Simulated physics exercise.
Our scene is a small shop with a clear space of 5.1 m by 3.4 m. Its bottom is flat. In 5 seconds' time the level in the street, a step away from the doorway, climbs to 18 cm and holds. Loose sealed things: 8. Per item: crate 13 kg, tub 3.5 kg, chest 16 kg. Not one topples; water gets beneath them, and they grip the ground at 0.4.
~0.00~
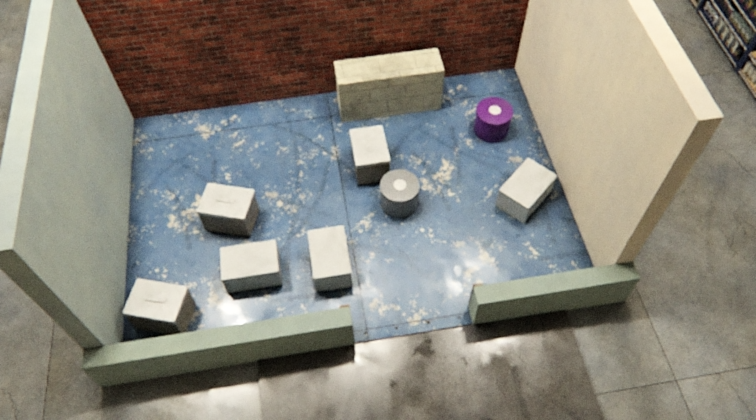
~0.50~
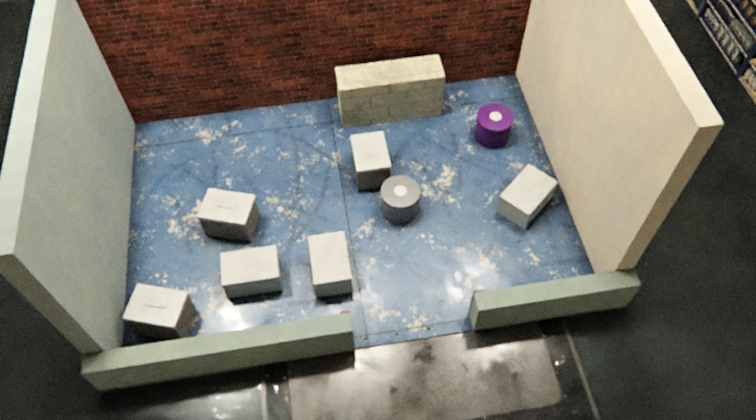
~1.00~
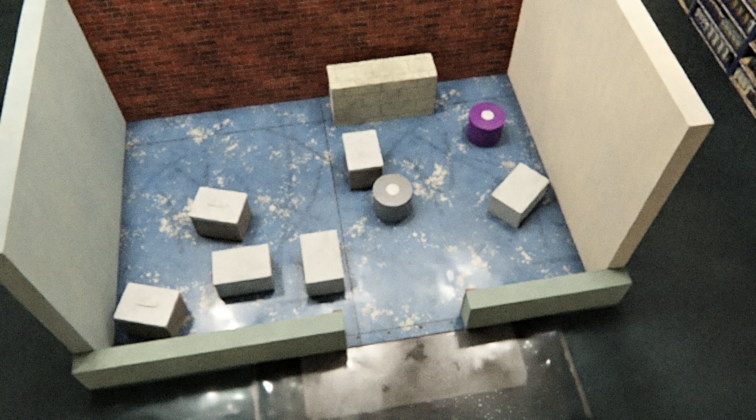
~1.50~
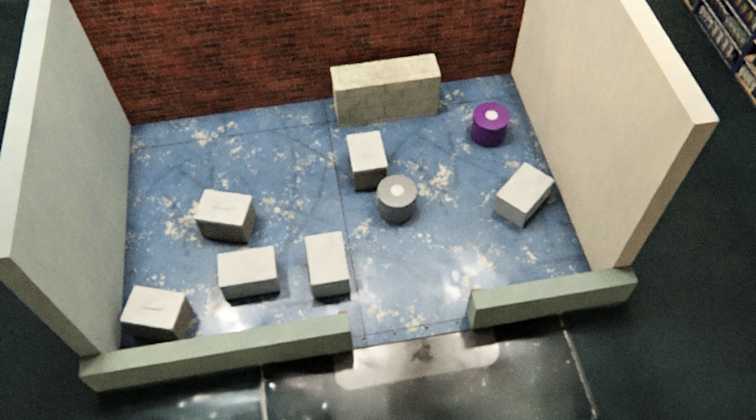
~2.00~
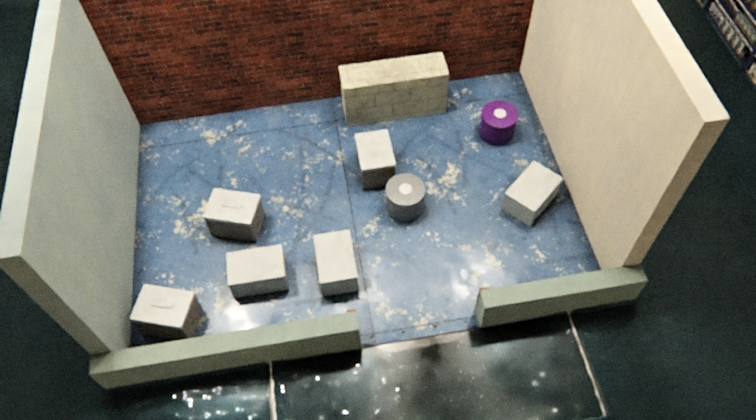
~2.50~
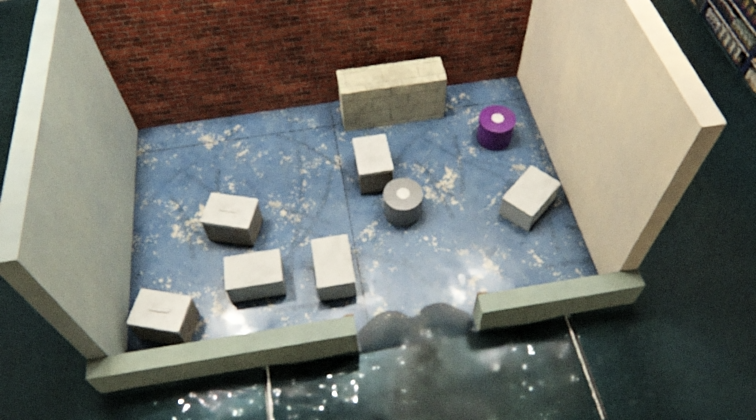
Dark water spreading over the grey paving outside a small walled room, then edging through the doorway as boxes and tubs stay still.
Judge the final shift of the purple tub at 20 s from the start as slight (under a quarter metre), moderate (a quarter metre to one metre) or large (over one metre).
It will shift a modest distance.
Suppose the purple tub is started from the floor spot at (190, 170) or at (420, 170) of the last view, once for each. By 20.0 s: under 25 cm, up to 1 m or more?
At the first spot it winds up well off, and at the second it winds up well off.
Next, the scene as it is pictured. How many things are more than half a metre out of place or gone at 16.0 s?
6.
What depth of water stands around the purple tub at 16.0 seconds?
About 10 cm.
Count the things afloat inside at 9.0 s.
My tally comes to 2.
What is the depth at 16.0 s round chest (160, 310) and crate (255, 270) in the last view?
Depth approx. 10 cm / 6 cm.
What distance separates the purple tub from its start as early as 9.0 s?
I'd put it at around 80 cm.
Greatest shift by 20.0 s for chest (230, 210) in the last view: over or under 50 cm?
It is within.
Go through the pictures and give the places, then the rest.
The first frame shows the purple tub at (495, 111) rests on the ground; 0.0 m2 under water; 0 of 8 have shifted.
The second frame shows the purple tub at (496, 117), on the bottom; 0.0 m2 under water; 0 of 8 have shifted.
The third frame shows the purple tub at (487, 116), on the bottom; 0.0 m2 under water; 0 of 8 have shifted.
The fourth frame shows the purple tub at (491, 116) rests on the ground; 0.0 m2 under water; 0 of 8 have shifted.
The fifth frame shows the purple tub at (500, 114), on the bottom; water covers 0.0 m2; 0 of 8 have shifted.
The sixth frame shows the purple tub at (498, 119), on the bottom; 0.1 m2 under water; 0 of 8 have shifted.
After 4.0 s the purple tub is near (498, 119), 0.0 m from its start, aground; 0 afloat.
After 9.0 s the purple tub is near (492, 68), 0.8 m from its start, afloat; 2 afloat.
After 16.0 s the purple tub is near (460, 75), 0.8 m from its start, afloat; 7 afloat.
After 20.0 s the purple tub is near (512, 70), 0.7 m from its start, afloat; 8 afloat.
